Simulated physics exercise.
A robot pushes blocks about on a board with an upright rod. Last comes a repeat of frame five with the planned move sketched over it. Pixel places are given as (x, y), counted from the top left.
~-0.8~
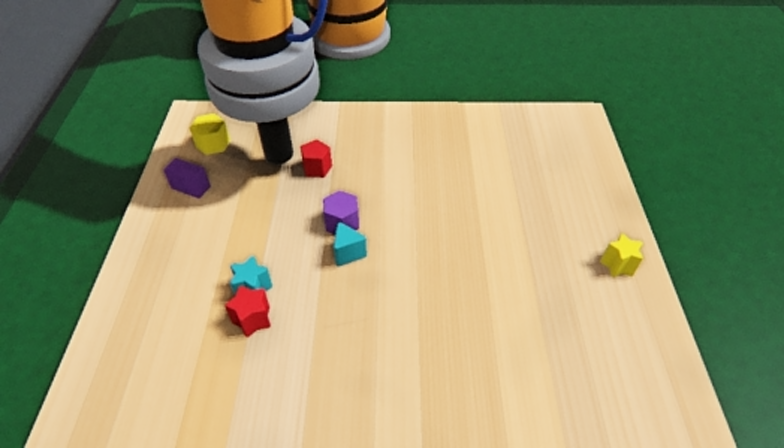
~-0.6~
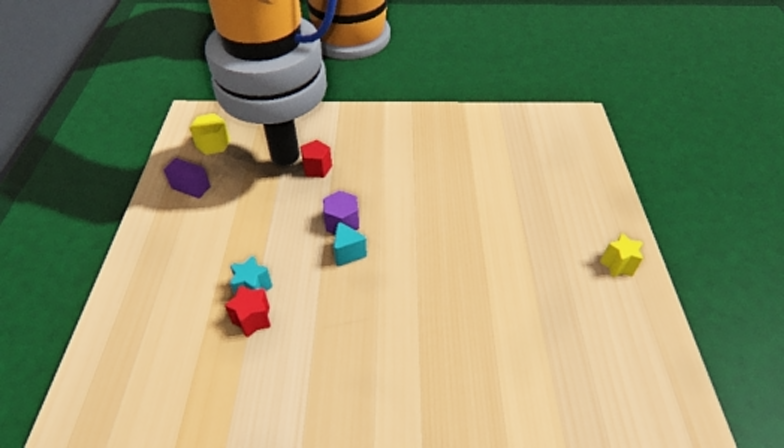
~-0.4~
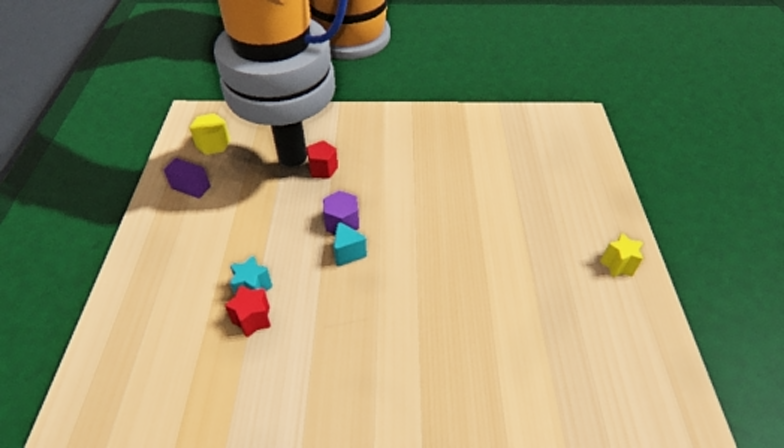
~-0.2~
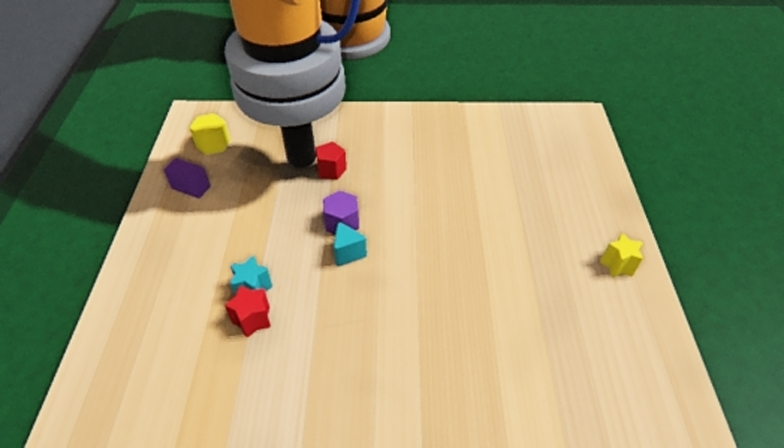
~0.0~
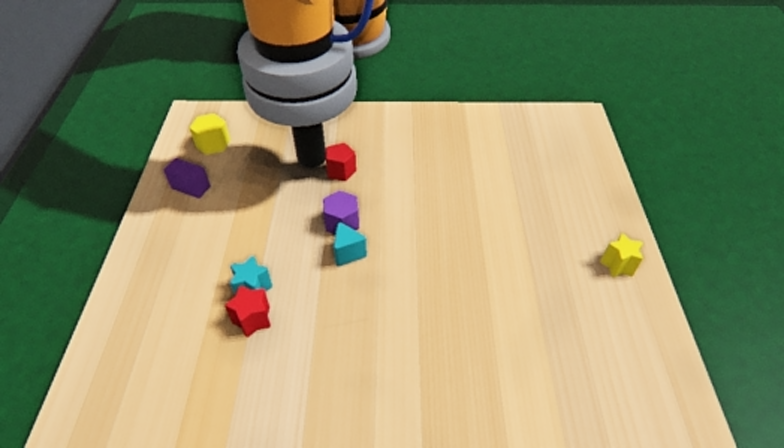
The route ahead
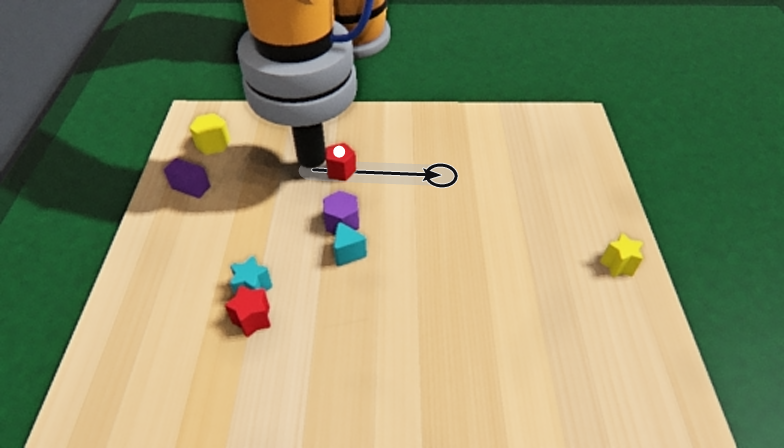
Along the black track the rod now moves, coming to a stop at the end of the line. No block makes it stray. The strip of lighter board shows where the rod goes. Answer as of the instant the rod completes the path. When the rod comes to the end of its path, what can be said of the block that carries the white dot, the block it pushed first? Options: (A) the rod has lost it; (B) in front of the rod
The answer is B.
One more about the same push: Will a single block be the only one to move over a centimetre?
Yes
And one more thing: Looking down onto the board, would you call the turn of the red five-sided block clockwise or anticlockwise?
Seen from above, clockwise.
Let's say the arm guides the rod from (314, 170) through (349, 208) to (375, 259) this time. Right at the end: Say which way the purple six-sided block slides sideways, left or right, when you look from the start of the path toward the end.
It heads right.
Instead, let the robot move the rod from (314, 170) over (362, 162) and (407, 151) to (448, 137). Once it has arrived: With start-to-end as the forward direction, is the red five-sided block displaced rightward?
Yes - that is the case.
Drawn move, in a line from (314, 170) to (441, 175); the dot is on the red five-sided block.
What follows on the original path. One third of the way, rod at (357, 162); red five-sided block at (384, 156), turned 15° clockwise.
Two thirds of the way, rod at (400, 163); red five-sided block at (428, 160), turned 25° clockwise.
At the end, rod at (442, 165); red five-sided block at (471, 164), turned 40° clockwise; purple six-sided block still.
